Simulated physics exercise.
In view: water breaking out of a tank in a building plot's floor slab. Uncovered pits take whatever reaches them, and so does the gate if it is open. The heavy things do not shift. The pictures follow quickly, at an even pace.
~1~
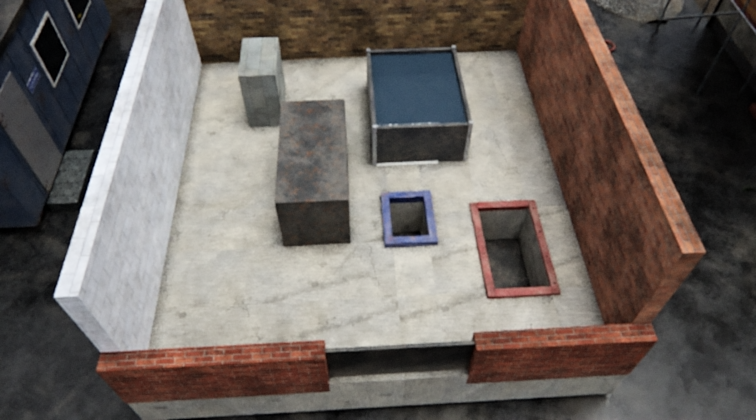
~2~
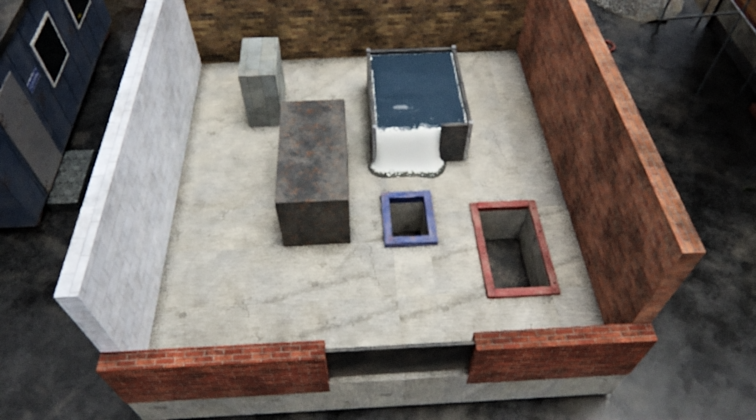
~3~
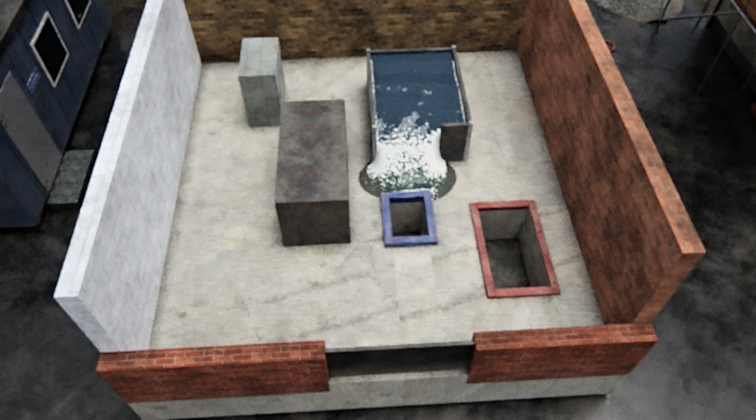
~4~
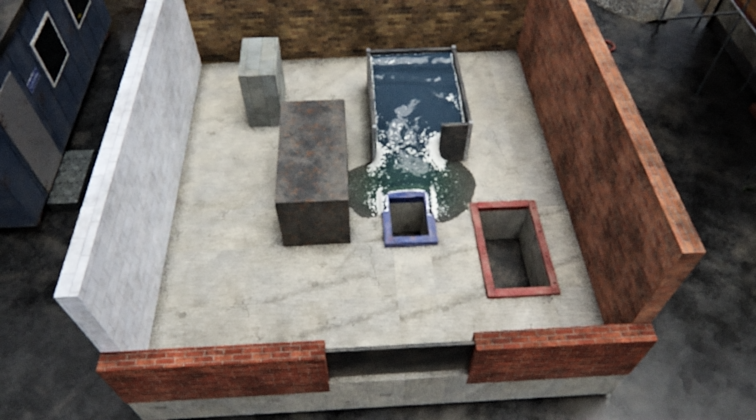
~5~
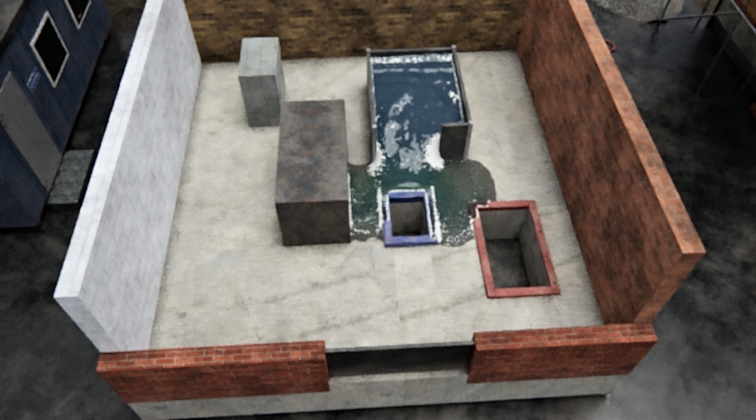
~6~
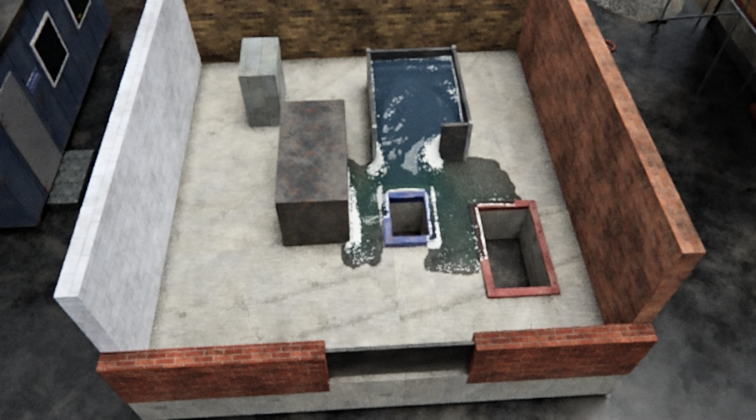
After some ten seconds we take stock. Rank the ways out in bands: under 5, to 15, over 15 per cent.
One by one: The gate takes not even 5 %; the blue pit takes above 15 %; the red pit takes from 5 to 15 %.
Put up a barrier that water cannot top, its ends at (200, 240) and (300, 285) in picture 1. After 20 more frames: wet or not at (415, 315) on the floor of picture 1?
At that place: Flooded.
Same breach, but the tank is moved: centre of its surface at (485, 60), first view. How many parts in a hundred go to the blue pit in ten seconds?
In per cent: Blue 8.
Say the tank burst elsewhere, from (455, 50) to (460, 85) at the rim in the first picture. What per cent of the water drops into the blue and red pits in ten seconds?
In per cent: Blue 0, red 15.
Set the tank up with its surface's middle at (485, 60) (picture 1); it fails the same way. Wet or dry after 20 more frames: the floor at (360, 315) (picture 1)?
Answer: Awash.
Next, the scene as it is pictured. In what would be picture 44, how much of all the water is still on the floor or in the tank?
Near 62 in a hundred.
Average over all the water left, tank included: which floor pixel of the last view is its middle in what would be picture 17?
Around (410, 183).
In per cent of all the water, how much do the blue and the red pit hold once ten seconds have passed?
In turn 28 and 10 per cent.
A moment on, water covers 20 % of the floor; the gate 0 %, the blue pit 13 %, the red pit 3 %.
Next, water covers 30 % of the floor; the gate 0 %, the blue pit 21 %, the red pit 5 %.
Then, water covers 40 % of the floor; the gate 0 %, the blue pit 25 %, the red pit 7 %.
Later, water covers 65 % of the floor; the gate 0 %, the blue pit 28 %, the red pit 10 %.
In the end, water covers 90 % of the floor; the gate 0 %, the blue pit 28 %, the red pit 11 %.
